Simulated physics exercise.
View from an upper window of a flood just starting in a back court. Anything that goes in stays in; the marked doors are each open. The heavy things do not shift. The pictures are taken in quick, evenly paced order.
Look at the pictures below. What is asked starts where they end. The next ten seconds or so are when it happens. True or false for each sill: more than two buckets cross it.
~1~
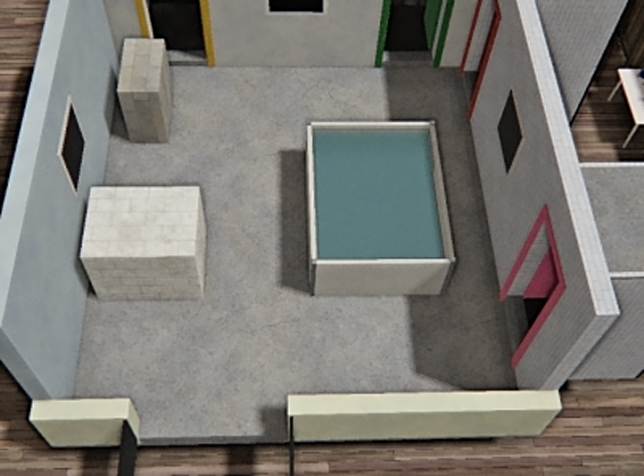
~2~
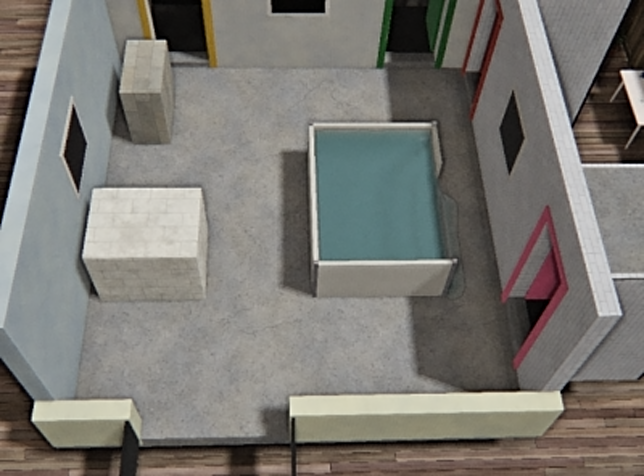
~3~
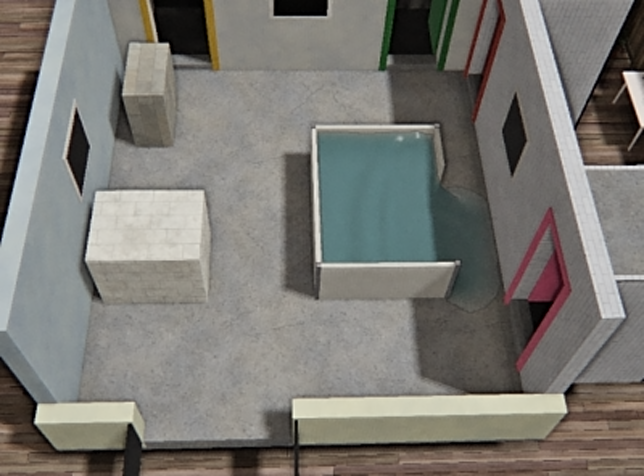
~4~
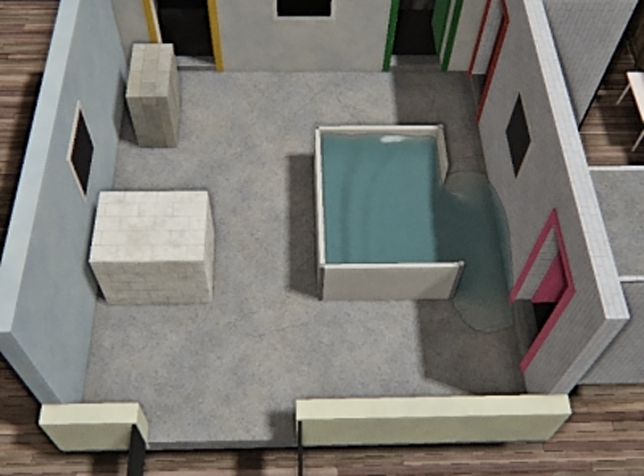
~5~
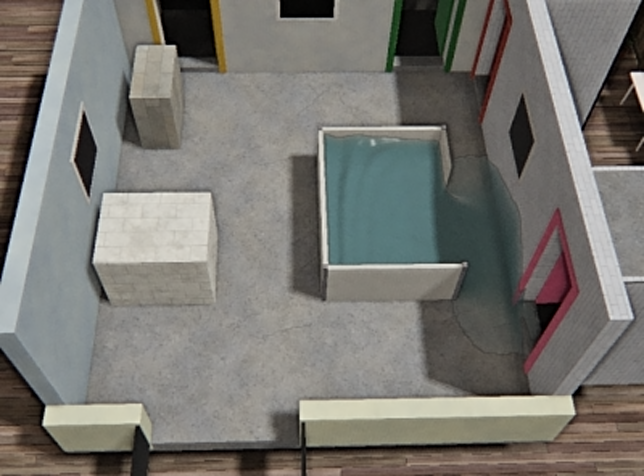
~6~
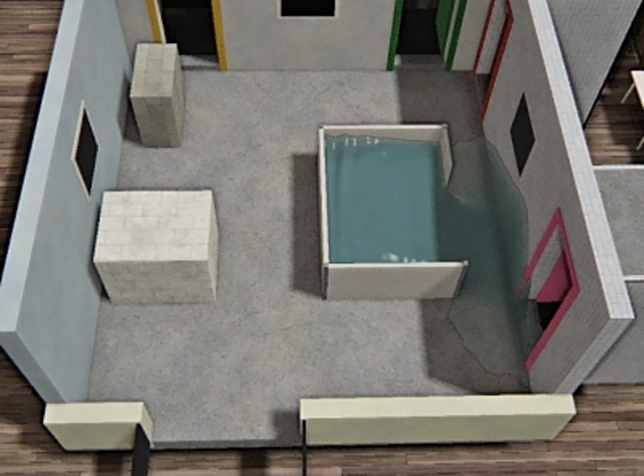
Yellow door - false; green door - true; pink door - true; red door - true.
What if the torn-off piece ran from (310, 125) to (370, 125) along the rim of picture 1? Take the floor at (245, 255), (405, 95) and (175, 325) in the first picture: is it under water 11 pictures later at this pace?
Log: Point 1 unreached; point 2 inundated; point 3 unreached.
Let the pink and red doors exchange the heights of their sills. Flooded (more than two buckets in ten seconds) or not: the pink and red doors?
Log - pink: Above the mark; red: Below the mark.
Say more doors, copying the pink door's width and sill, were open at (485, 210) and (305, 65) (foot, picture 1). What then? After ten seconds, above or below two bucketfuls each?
Goes past it, then falls short.
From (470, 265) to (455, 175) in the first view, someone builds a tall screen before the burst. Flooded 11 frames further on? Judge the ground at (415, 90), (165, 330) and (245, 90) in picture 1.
Results in order: Swamped / bone-dry / bone-dry.
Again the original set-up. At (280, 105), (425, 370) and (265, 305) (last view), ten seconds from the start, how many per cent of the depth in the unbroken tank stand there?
About 10 per cent, then 6 per cent, then 8 per cent.
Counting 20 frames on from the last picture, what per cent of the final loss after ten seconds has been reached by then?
Something close to 35 percent by that point.
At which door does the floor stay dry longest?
It's the one in yellow.
A moment on, water covers 20 % of the floor; the yellow door not reached, the green door wet at the sill, nothing in, the pink door under two buckets in, the red door wet at the sill, nothing in.
Next, water covers 35 % of the floor; the yellow door not reached, the green door over two buckets in, the pink door over two buckets in, the red door wet at the sill, nothing in.
Then, water covers 70 % of the floor; the yellow door wet at the sill, nothing in, the green door far over two buckets in, the pink door over two buckets in, the red door over two buckets in.
Later, water covers 95 % of the floor; the yellow door wet at the sill, nothing in, the green door far over two buckets in, the pink door over two buckets in, the red door over two buckets in.
In the end, water covers 95 % of the floor; the yellow door wet at the sill, nothing in, the green door far over two buckets in, the pink door over two buckets in, the red door over two buckets in.
